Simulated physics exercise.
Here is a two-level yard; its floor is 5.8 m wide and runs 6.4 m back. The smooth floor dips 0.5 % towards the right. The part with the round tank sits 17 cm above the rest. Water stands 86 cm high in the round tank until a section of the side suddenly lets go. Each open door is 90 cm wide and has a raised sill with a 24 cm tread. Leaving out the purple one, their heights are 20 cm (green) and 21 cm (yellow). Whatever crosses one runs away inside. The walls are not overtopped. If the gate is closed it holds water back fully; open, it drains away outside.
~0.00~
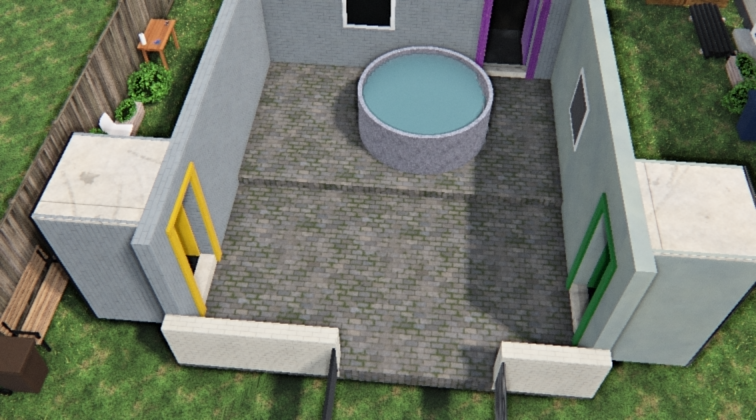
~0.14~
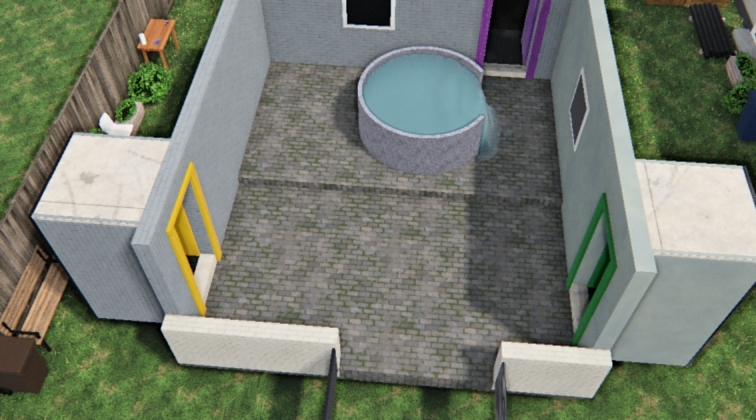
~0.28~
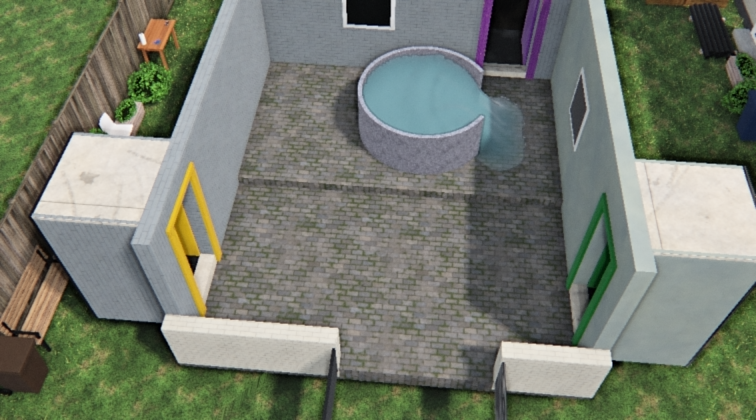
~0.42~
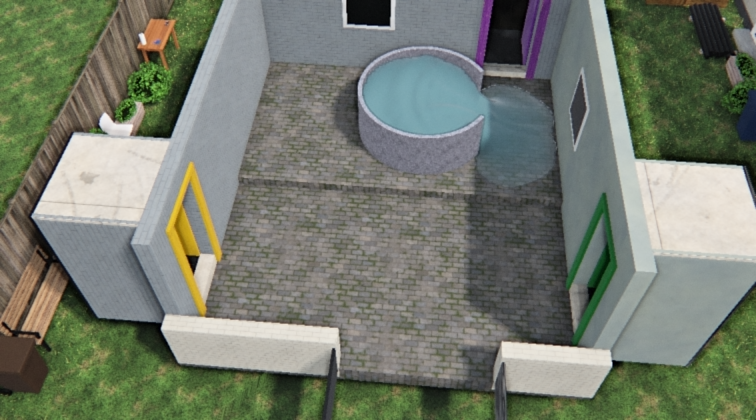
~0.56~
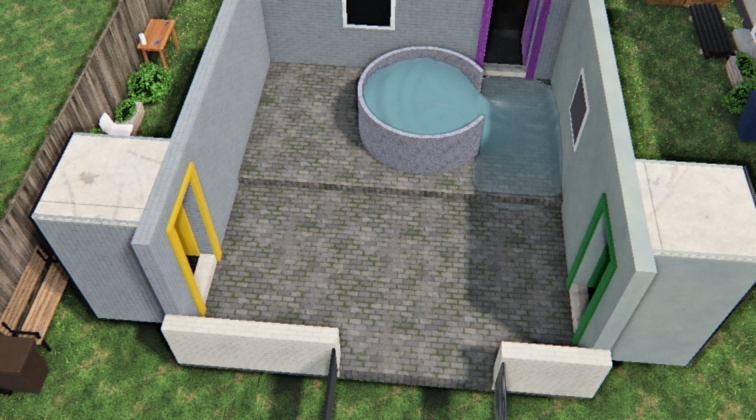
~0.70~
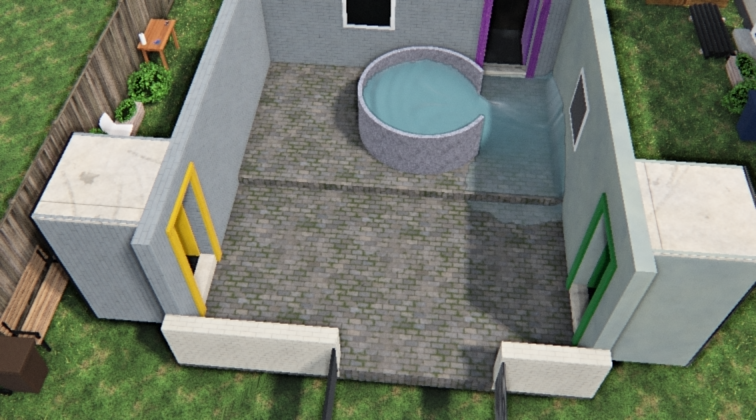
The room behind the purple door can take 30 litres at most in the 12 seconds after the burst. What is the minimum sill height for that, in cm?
Some 28 cm above the ground.
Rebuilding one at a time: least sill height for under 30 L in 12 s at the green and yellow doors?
About 11.5 cm at green and 8.0 cm at yellow.
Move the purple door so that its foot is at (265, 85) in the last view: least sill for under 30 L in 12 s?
Roughly 17 cm.
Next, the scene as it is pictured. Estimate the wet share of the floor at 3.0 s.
About 55 per cent.
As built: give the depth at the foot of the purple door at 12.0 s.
About 7.5 cm.
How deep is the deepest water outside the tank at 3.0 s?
About 36 cm.
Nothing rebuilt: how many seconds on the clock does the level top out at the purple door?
At about 2.2 s.
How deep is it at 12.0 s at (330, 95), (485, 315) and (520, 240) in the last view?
Roughly 2, 6 and 9 cm, in turn.
After 1.4 s water covers 20 % of the floor, deepest (72 cm) near (550, 82); 23 cm at the purple door, 3 litres in over its 13 cm sill.
After 3.0 s water covers 55 % of the floor, deepest (36 cm) near (551, 94); 27 cm at the purple door, 114 litres in over its 13 cm sill.
After 12.0 s water covers 95 % of the floor, deepest (16 cm) near (575, 363); 8 cm at the purple door, 238 litres in over its 13 cm sill.
At the purple door as built, the water arrived by 0.6 s and peaked near 29 cm at 2.2 s.
With a sill of 26 cm, 41 litres would have come in within the 12 s; with 30 cm, 21 litres. So under 30 litres takes about 28 cm.
